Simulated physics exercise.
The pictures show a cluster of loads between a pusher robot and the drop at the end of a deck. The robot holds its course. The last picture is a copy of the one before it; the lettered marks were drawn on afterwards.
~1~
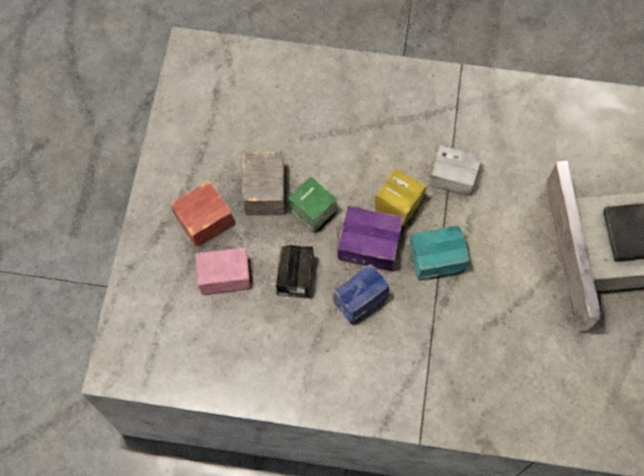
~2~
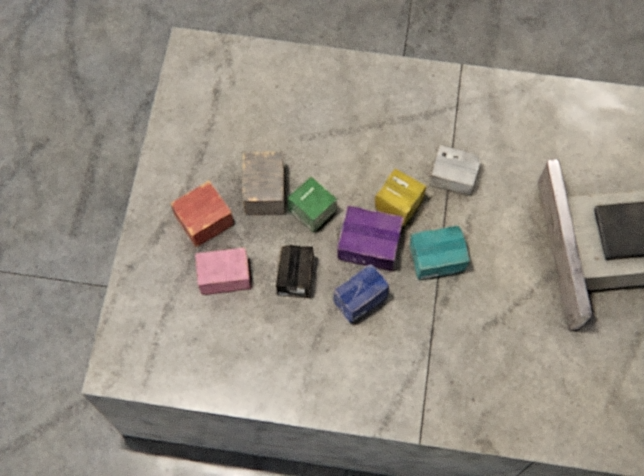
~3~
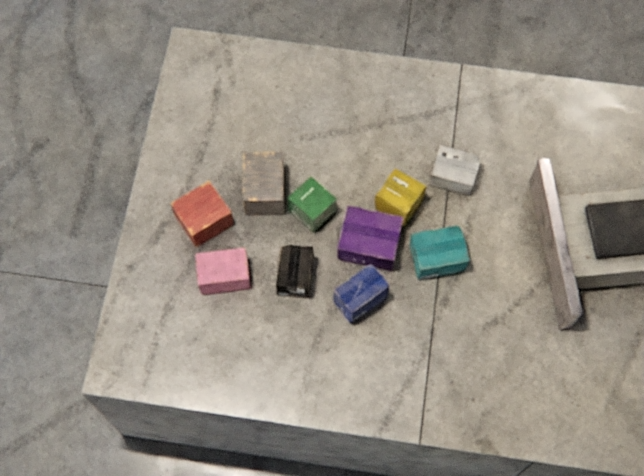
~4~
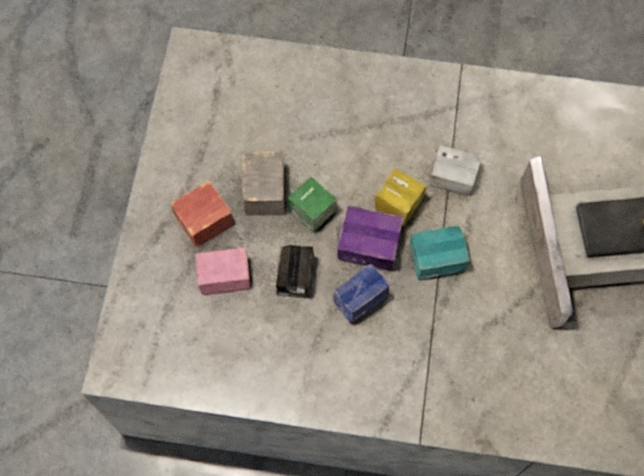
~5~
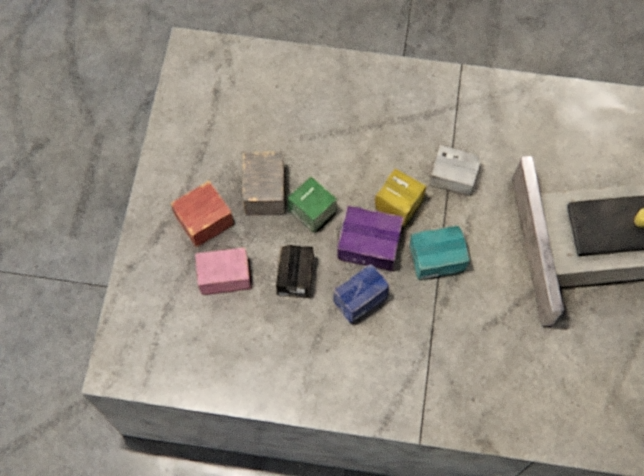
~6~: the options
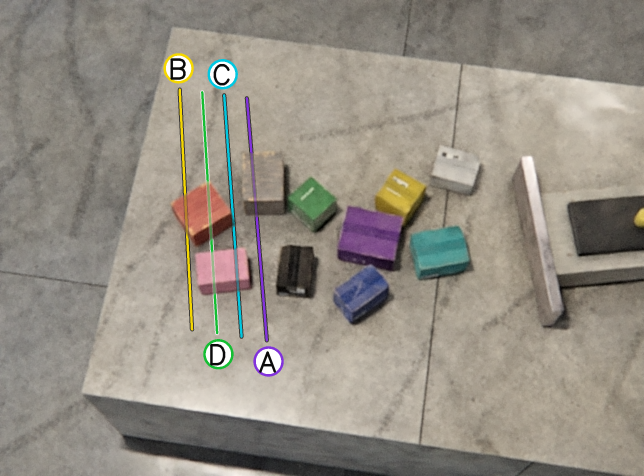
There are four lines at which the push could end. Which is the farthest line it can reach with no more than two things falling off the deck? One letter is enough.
As far as mark D.
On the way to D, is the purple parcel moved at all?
Yes.
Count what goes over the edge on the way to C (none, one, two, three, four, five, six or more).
One.
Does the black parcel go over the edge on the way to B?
No.
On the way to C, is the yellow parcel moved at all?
By then, yes.
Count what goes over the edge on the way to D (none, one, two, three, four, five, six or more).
In all, two.
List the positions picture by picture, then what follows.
Grey crate (264, 184); purple parcel (370, 238), in the first frame.
Robot (634, 229); red crate (202, 214), in the second frame.
Robot (625, 228); yellow parcel (400, 198), in the third frame.
Robot (616, 227); black parcel (295, 270), in the fourth frame.
Robot (607, 225); white parcel (455, 171); green box (313, 204); grey crate (264, 184), in the fifth frame.
On the marked copy, A at (256, 213); B at (185, 203); C at (232, 210); D at (209, 207).
Taking D. A third of the way, robot (487, 209); white parcel (382, 168); green box (306, 202).
Two thirds of the way, robot (368, 193); red crate (162, 209); grey crate (205, 178).
When it is over, robot (274, 180); grey crate over the edge; red crate over the edge; two fallen.
As for the rest, A is within the limit but short; B drops four; C is within the limit but short.
